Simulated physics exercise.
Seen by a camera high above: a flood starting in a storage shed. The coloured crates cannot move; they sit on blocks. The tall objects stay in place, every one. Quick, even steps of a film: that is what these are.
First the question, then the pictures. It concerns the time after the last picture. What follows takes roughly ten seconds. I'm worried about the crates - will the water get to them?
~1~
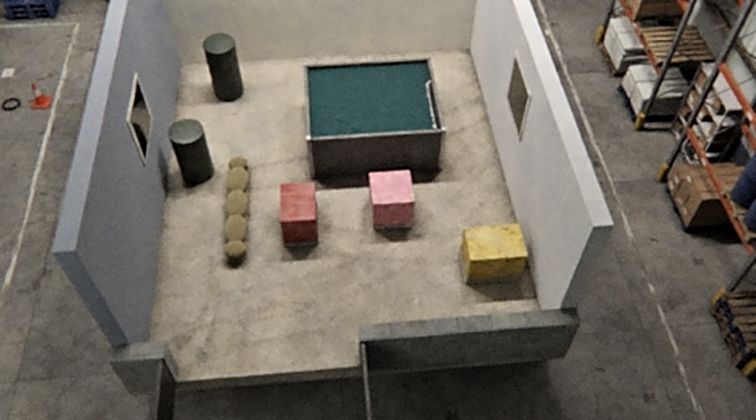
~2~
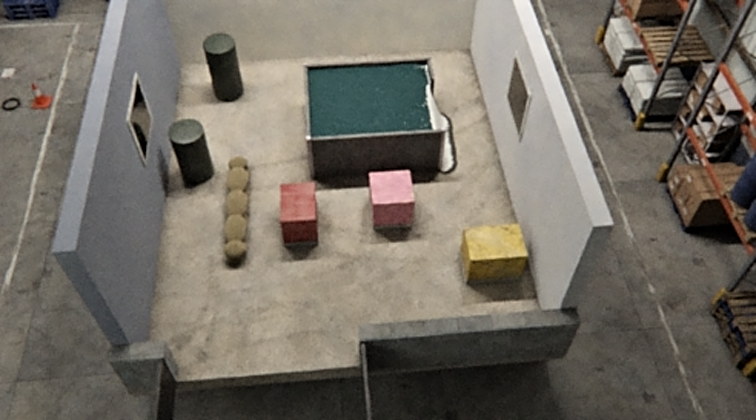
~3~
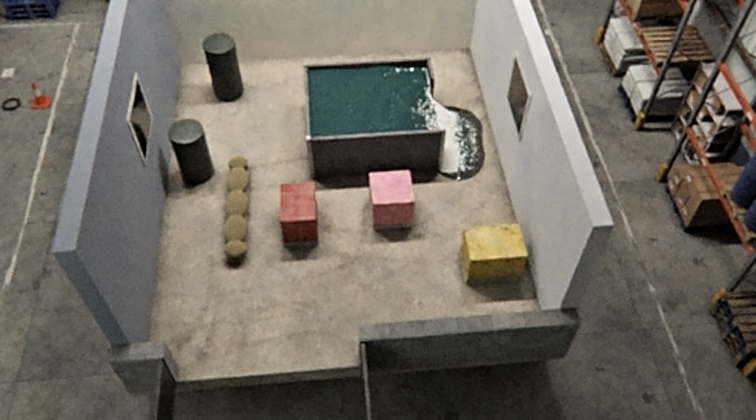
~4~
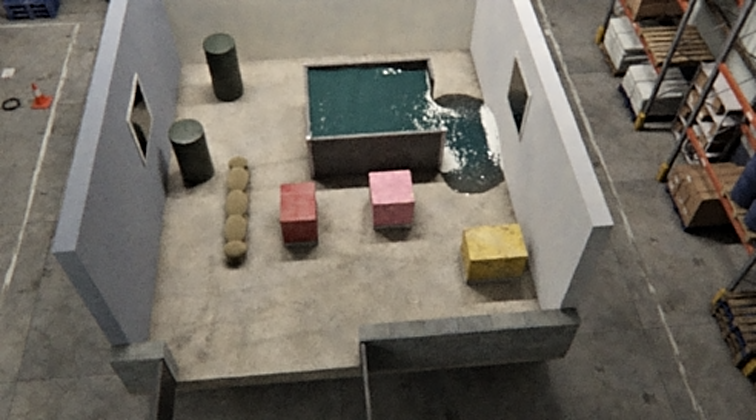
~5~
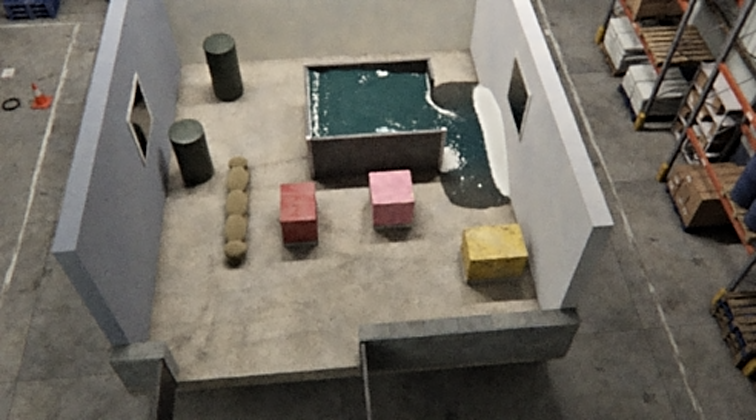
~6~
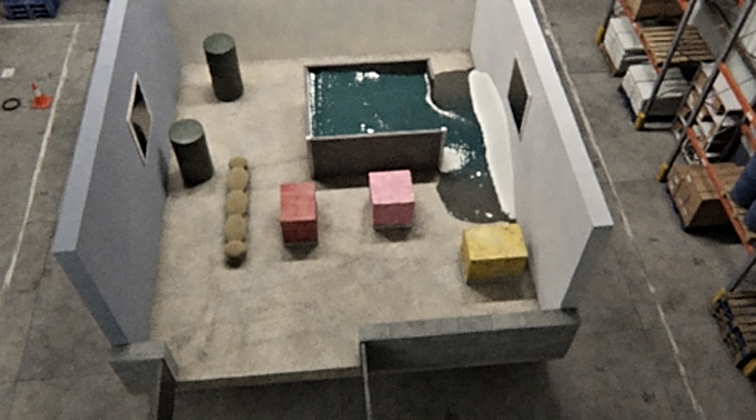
In order: The pink crate is not protected by its plinth. The yellow crate is not protected by its plinth. The red crate is not protected by its plinth.
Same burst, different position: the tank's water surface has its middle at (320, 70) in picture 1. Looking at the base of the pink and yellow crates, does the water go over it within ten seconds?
Note - pink crate is overtopped; yellow crate is overtopped.
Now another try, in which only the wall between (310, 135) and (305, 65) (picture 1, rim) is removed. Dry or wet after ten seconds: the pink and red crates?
Taking them in turn, the pink crate is missed and the red crate is overtopped.
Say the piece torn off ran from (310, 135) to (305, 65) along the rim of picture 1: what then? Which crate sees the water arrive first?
First in line is the red one.
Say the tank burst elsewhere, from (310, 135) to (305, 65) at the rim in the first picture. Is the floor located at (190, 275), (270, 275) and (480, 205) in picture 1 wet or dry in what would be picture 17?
Order as asked: Swamped, swamped, untouched.
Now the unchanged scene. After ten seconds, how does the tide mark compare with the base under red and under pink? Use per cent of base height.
Roughly 170 percent, then 170 percent.
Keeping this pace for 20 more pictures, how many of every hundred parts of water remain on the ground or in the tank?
100 in a hundred.
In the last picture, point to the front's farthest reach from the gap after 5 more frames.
About (544, 334).
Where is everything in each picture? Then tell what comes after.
The first frame shows the water tank at (372, 100) is whole and still.
In the second frame, water pours out at (434, 131) and has run to (444, 171).
In the third frame, water pours out at (434, 131) and has run to (475, 169).
In the fourth frame, the front is at (502, 175), out from the gap at (434, 132).
In the fifth frame, the front is at (508, 200), out from the gap at (434, 133).
In the sixth frame, the front is at (514, 221), out from the gap at (434, 132).
A moment on, water covers 20 % of the floor; the pink crate not reached, the yellow crate water round its plinth, the red crate not reached.
Next, water covers 40 % of the floor; the pink crate water round its plinth, the yellow crate water round its plinth, the red crate water round its plinth.
Then, water covers 75 % of the floor; the pink crate water round its plinth, the yellow crate water round its plinth, the red crate water round its plinth.
Later, water covers 95 % of the floor; the pink crate water round its plinth, the yellow crate water round its plinth, the red crate water round its plinth.
In the end, water covers 95 % of the floor; the pink crate was topped, the yellow crate was topped, the red crate was topped.
